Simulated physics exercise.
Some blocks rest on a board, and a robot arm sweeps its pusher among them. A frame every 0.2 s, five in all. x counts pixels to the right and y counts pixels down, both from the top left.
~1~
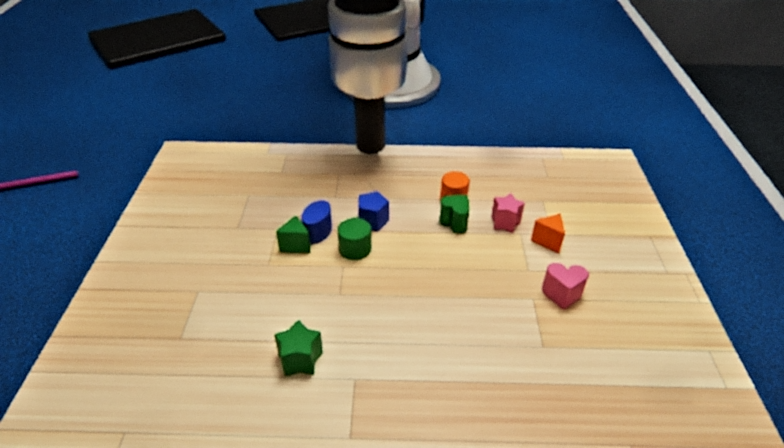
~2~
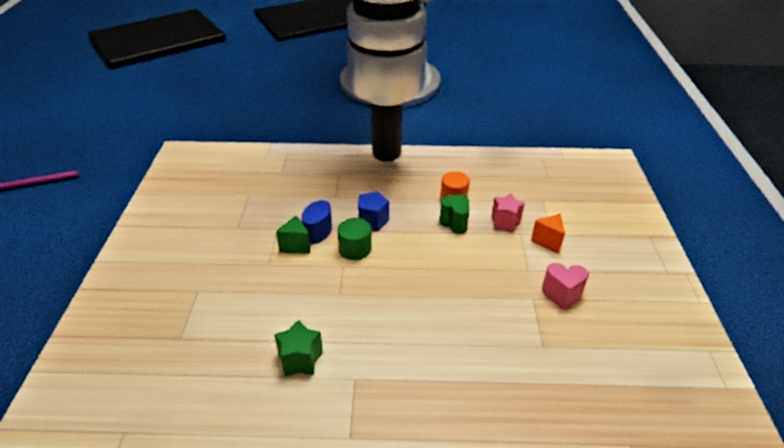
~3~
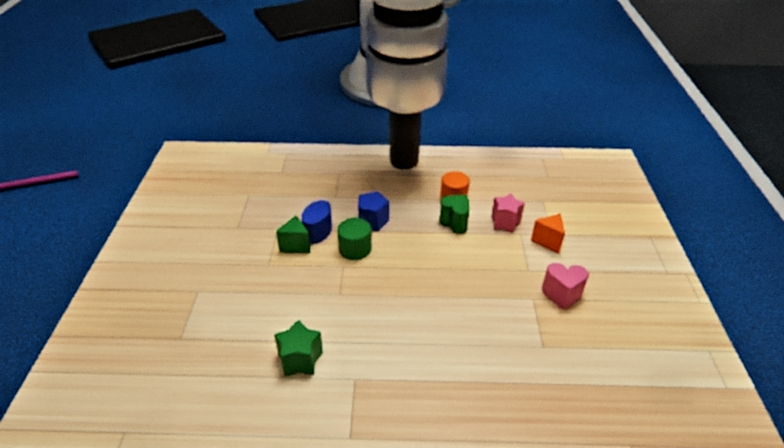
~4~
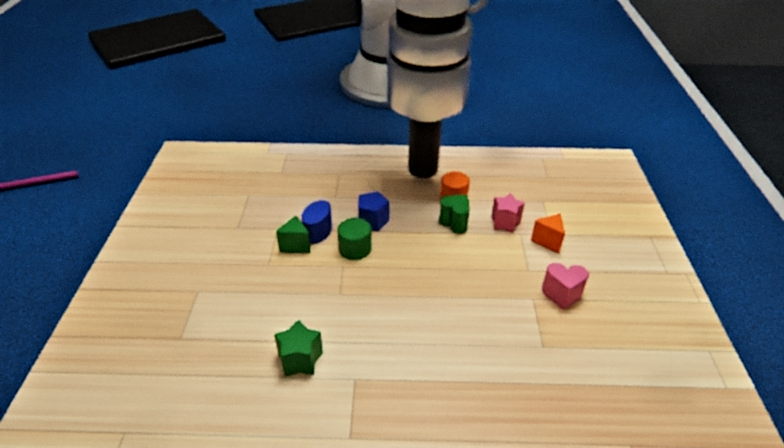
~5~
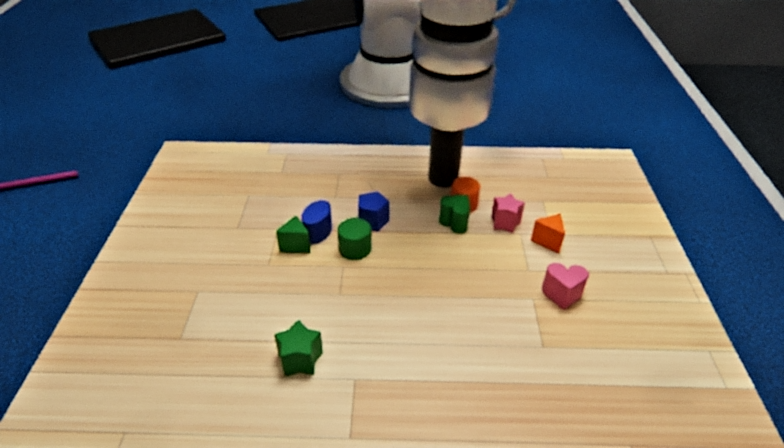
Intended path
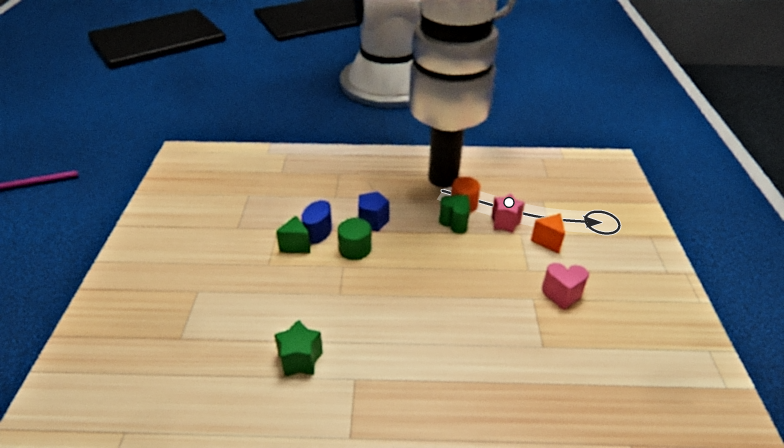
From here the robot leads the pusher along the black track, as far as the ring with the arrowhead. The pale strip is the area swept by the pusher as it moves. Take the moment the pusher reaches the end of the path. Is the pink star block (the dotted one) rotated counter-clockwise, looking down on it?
Yes - that is the case.
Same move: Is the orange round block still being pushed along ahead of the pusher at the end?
That would be a no.
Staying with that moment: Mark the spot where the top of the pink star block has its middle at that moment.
The middle of its upper face should be somewhere near (528, 215).
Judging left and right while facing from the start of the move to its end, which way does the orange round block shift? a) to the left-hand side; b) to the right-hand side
b
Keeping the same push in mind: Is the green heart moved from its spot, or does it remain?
It is left in place.
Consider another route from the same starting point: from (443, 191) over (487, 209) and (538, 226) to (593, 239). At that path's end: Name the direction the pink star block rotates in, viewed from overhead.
In a top view, it turns counterclockwise.
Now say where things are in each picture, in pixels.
The first picture shows lower end of the pusher at (371, 146), tops of blocks, green heart at (457, 203), orange round block at (456, 179), pink star block at (509, 202), orange triangular piece at (554, 222).
The second picture shows pusher at (387, 154), blocks as before.
The third picture shows pusher at (404, 161), blocks as before.
The fourth picture shows pusher at (423, 170), blocks as before.
The fifth picture shows pusher at (444, 179), green heart at (457, 203), orange round block at (467, 184), pink star block at (509, 202), orange triangular piece at (554, 222).
The drawn path runs from (443, 191) through (519, 212) to (602, 222); the dot is on the pink star block.
On the path given first. One third of the way, pusher at (495, 193); orange round block at (501, 205); pink star block at (526, 214), turned 40° anticlockwise.
Two thirds of the way, pusher at (549, 206); orange round block at (503, 207); pink star block at (528, 215), turned 45° anticlockwise; orange triangular piece at (556, 224), turned 15° anticlockwise.
At the end, pusher at (607, 210); green heart not moved; orange round block at (503, 207); pink star block at (528, 215), turned 45° anticlockwise; orange triangular piece at (556, 224), turned 15° anticlockwise.
